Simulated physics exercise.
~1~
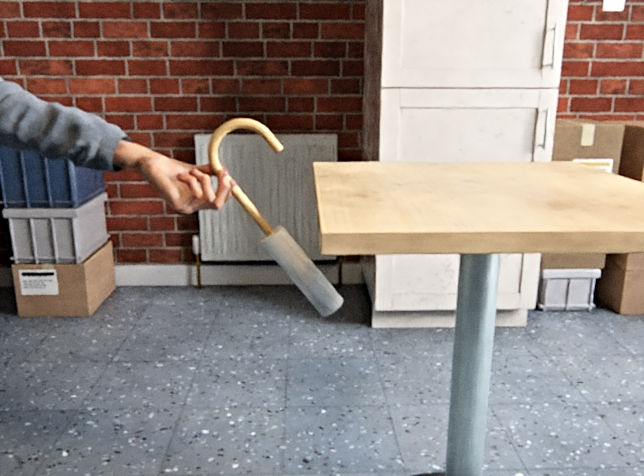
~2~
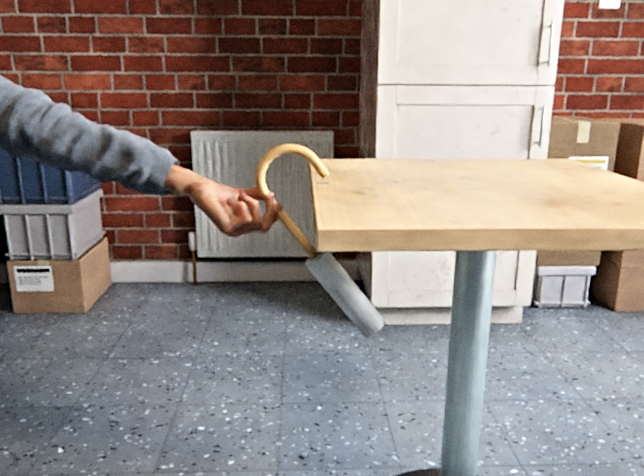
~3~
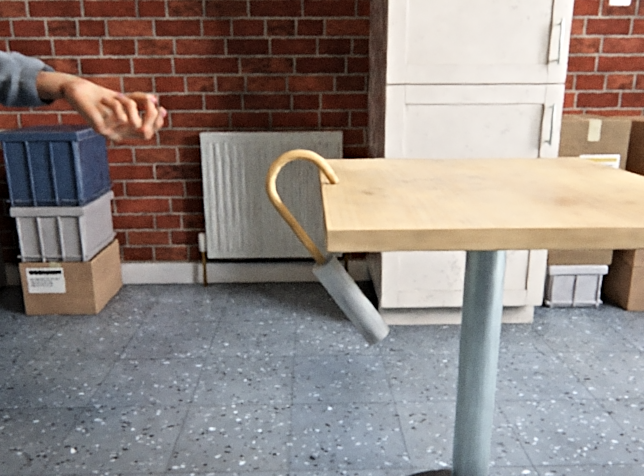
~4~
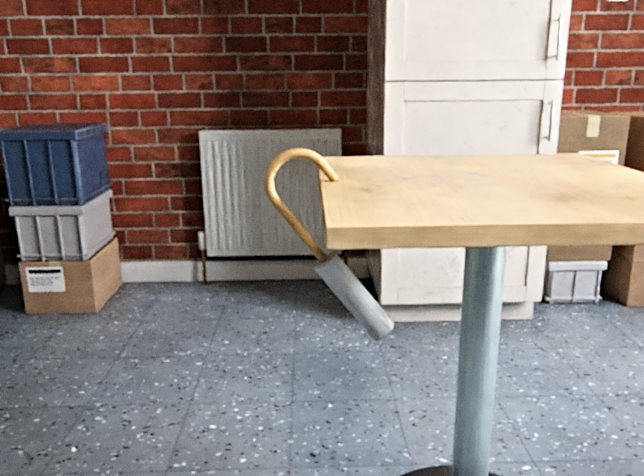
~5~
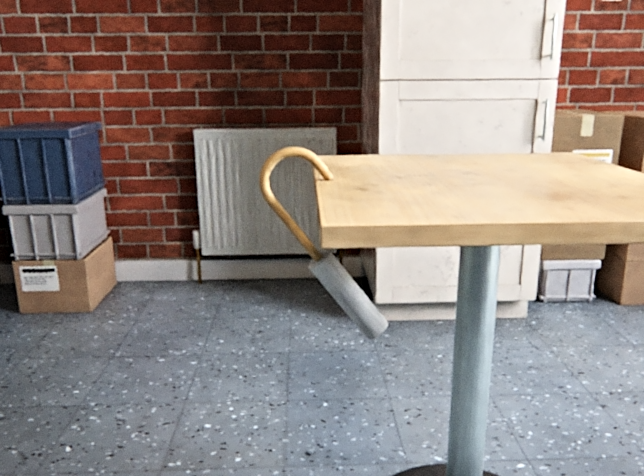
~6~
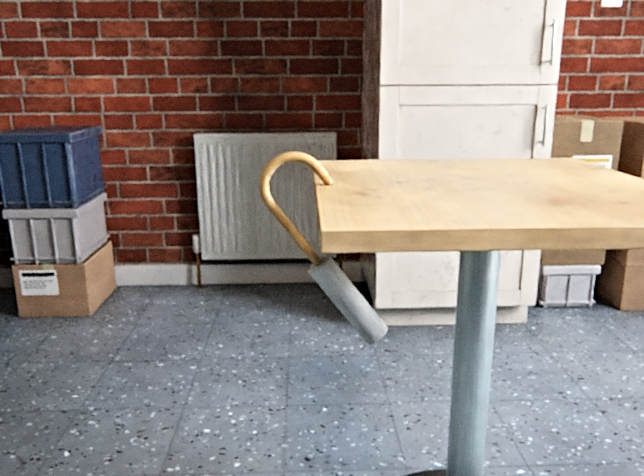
A white umbrella with a curved wooden handle was carried right by a hand and hooked over the left edge of a wooden table, then the hand let go and drew back out of view, leaving it hanging there at a slant.
